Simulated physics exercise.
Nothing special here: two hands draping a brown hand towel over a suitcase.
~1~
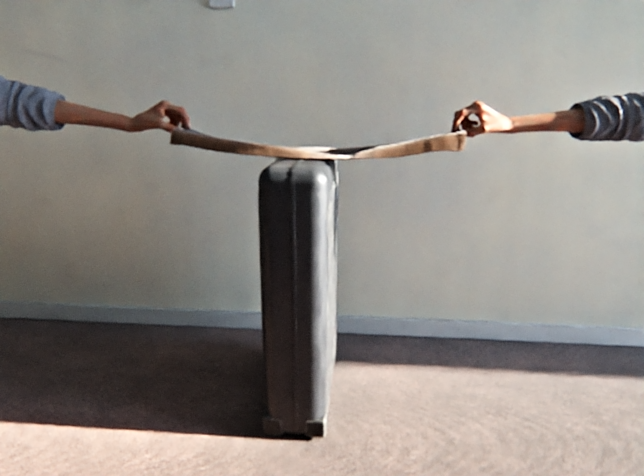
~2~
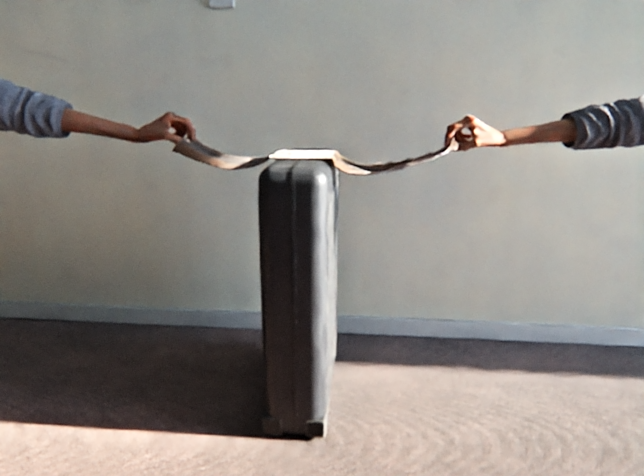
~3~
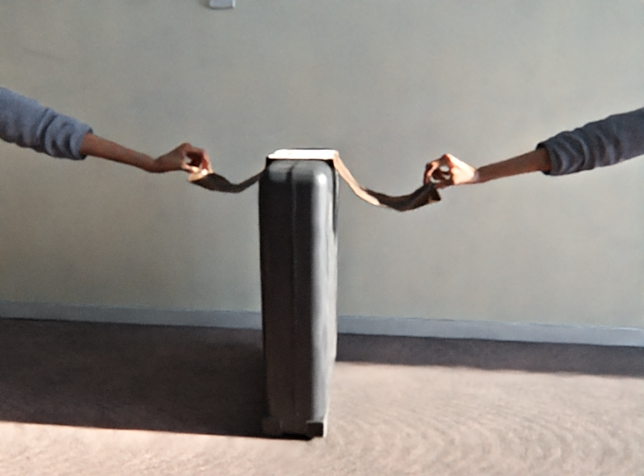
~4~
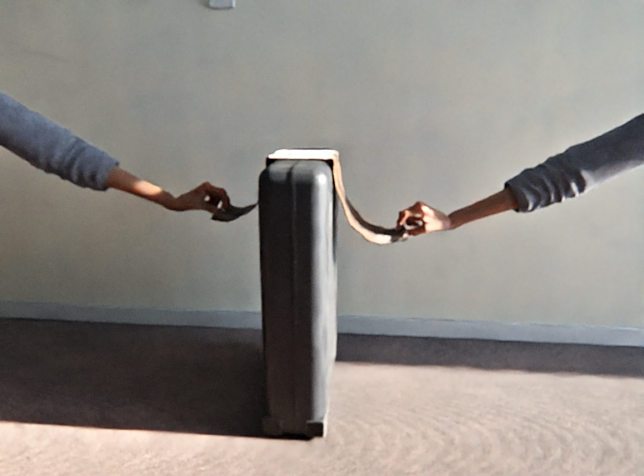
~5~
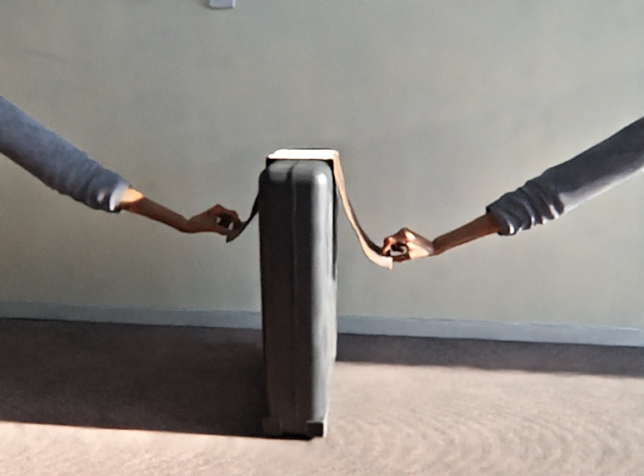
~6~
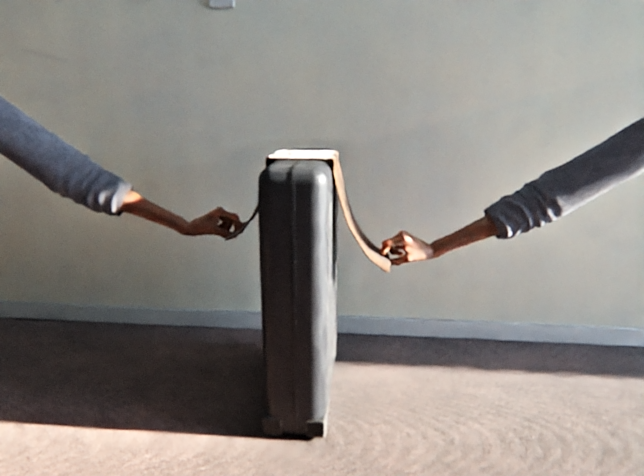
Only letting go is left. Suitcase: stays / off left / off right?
Seems to me it will keep still.
Then, 0.20 s on from there, hand towel hanging on both sides, left end near (254, 244), right end near (365, 274).
Then, 0.34 s on from there, hand towel hanging on both sides, left end near (273, 248), right end near (334, 277).
In the end, hand towel hanging on both sides, left end near (275, 248), right end near (334, 277). The brown hand towel hangs there.
